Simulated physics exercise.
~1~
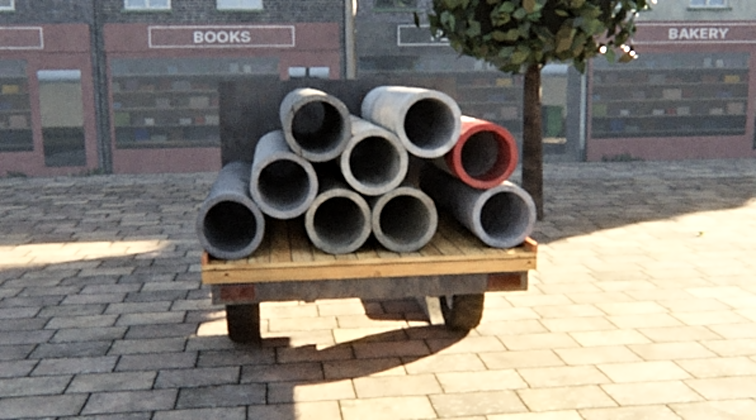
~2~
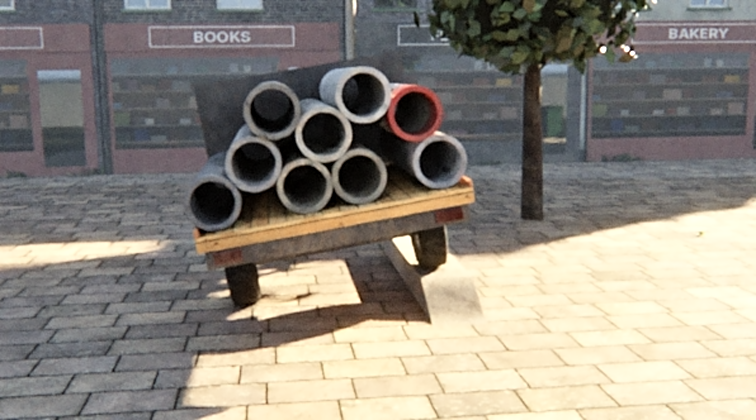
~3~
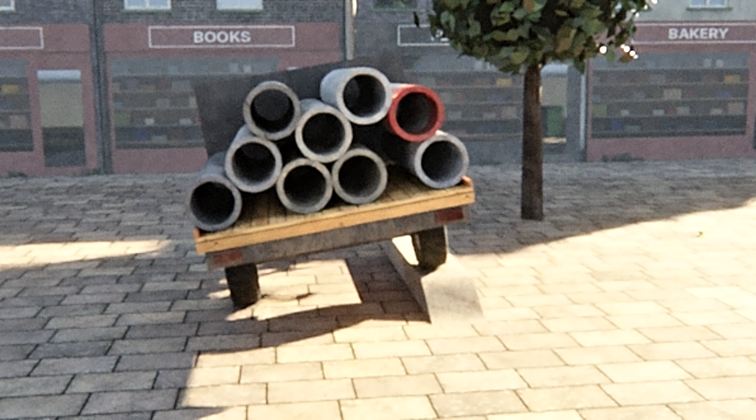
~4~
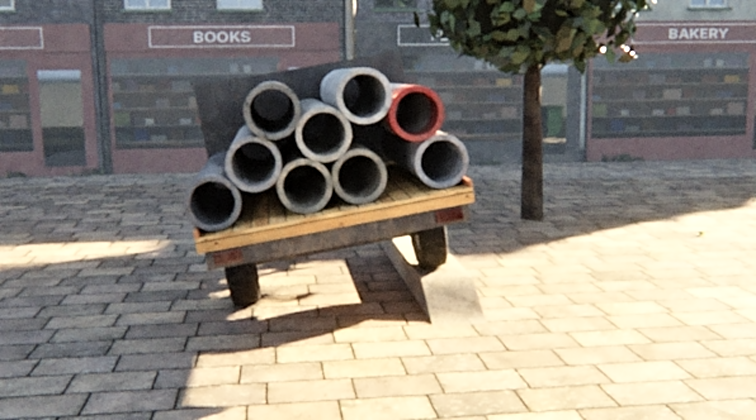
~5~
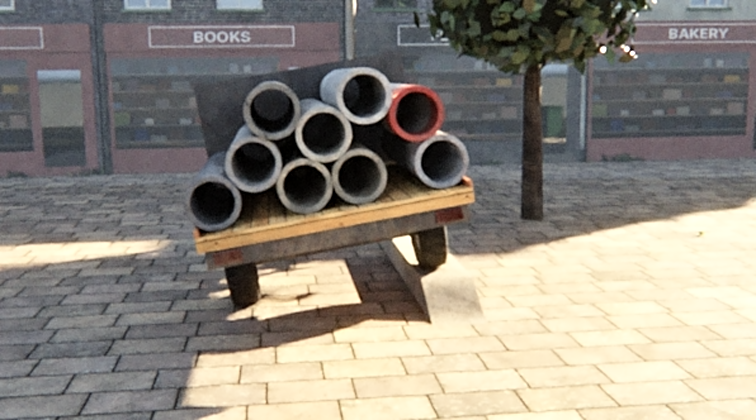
A flat farm trailer stacked with loose concrete pipes, one of them red, rolled away across the paving until its right wheel climbed a raised slab, then stood tilted down to the left with every pipe still aboard, the red one resting on others.
